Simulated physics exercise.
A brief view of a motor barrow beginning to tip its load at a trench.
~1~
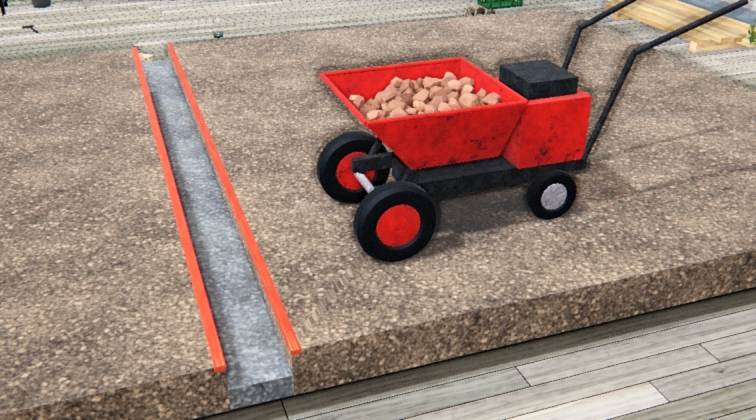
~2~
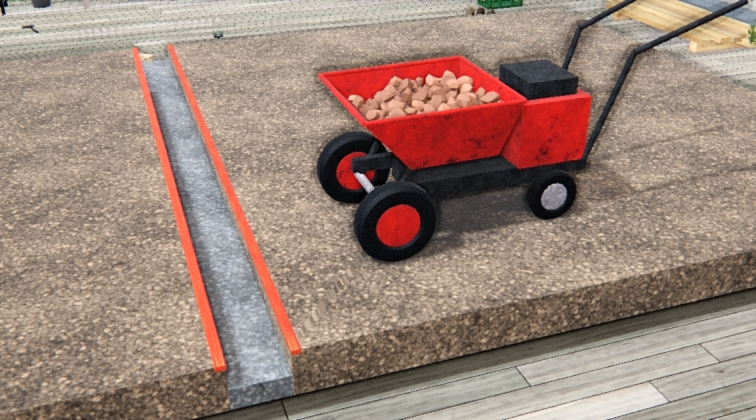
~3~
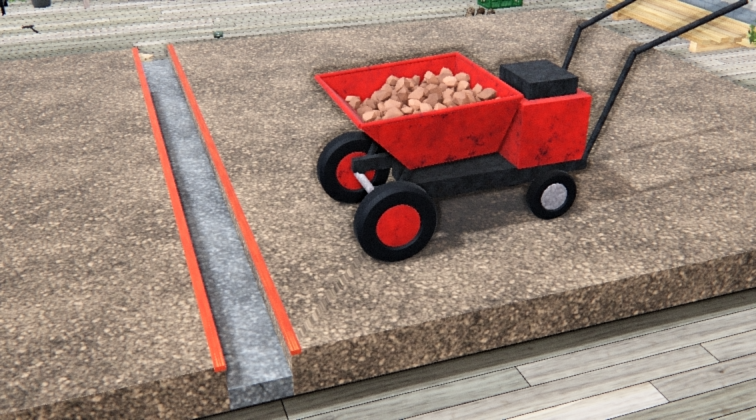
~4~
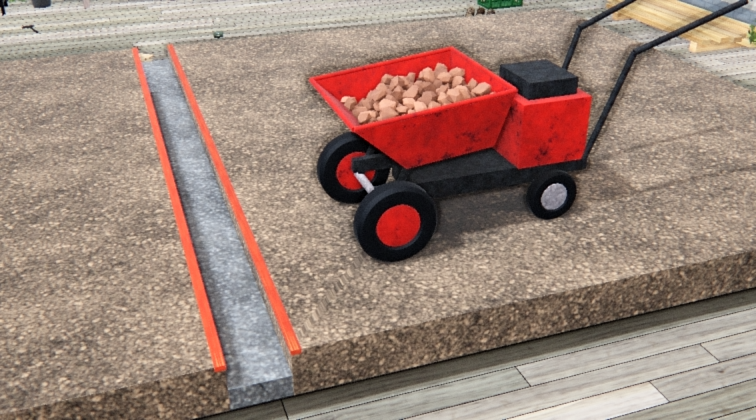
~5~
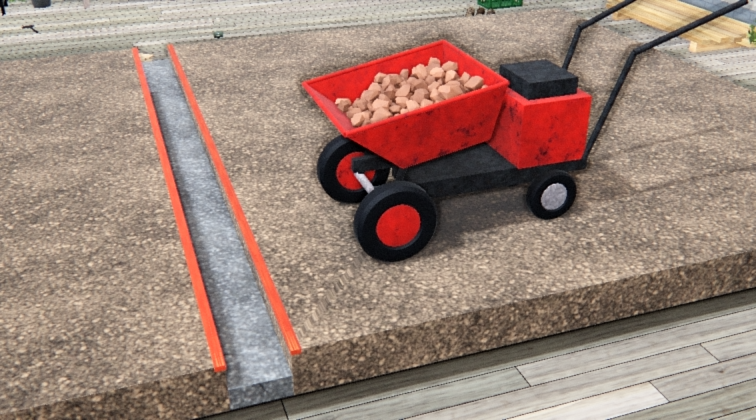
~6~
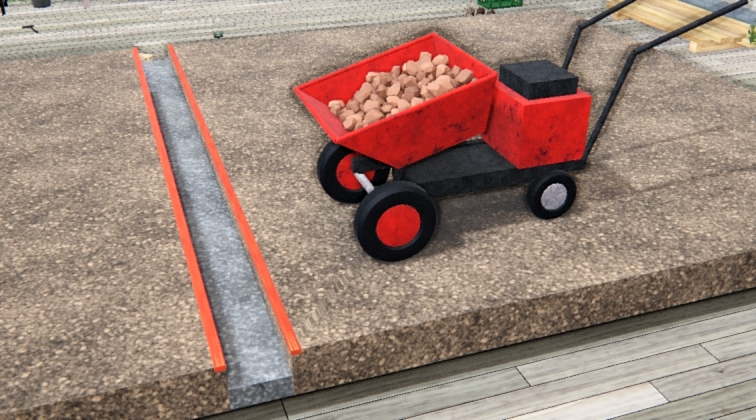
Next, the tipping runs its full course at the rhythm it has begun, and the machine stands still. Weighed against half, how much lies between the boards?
Above half.
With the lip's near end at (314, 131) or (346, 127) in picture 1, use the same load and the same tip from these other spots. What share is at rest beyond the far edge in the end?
Result: Try 1 = 50 %, try 2 = 20 %.
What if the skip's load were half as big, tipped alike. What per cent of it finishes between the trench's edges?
My estimate is near 90 per cent.
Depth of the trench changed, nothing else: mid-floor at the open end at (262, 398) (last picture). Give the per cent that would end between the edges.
Something close to 90 per cent.
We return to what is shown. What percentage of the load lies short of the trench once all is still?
Estimate: Around 15 per cent.
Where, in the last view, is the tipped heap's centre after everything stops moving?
Around (230, 254).
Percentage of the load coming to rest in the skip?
It is some 0 percent.
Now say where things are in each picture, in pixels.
In the first frame, lip of the skip at (366, 124), level; top of the load at (438, 95), lumps of rubble; first edge of the trench at (280, 311); far edge at (209, 325), the trench under half as wide as the skip, and about half as deep as wide.
In the second frame, lip of the skip at (365, 125), level; top of the load at (437, 94).
In the third frame, lip of the skip at (361, 126), tipped barely; top of the load at (447, 100).
In the fourth frame, lip of the skip at (354, 130), tipped a little; top of the load at (442, 97).
In the fifth frame, lip of the skip at (346, 135), tipped a little; top of the load at (435, 93).
In the sixth frame, lip of the skip at (336, 141), tipped clearly; top of the load at (433, 81); first edge of the trench at (280, 311); far edge at (209, 325).
Soon, skip tipped steeply; all in the skip.
A while on, skip tipped right over; most in the skip; a small part short of the trench; a small part in or heaped over the trench; a stray few falling.
Towards the end, skip tipped right over; a small part in the skip; a small part short of the trench; about two thirds in or heaped over the trench; a small part beyond it.
Finally, skip tipped right over; a stray few in the skip; about a quarter short of the trench; most in or heaped over the trench; a small part beyond it.
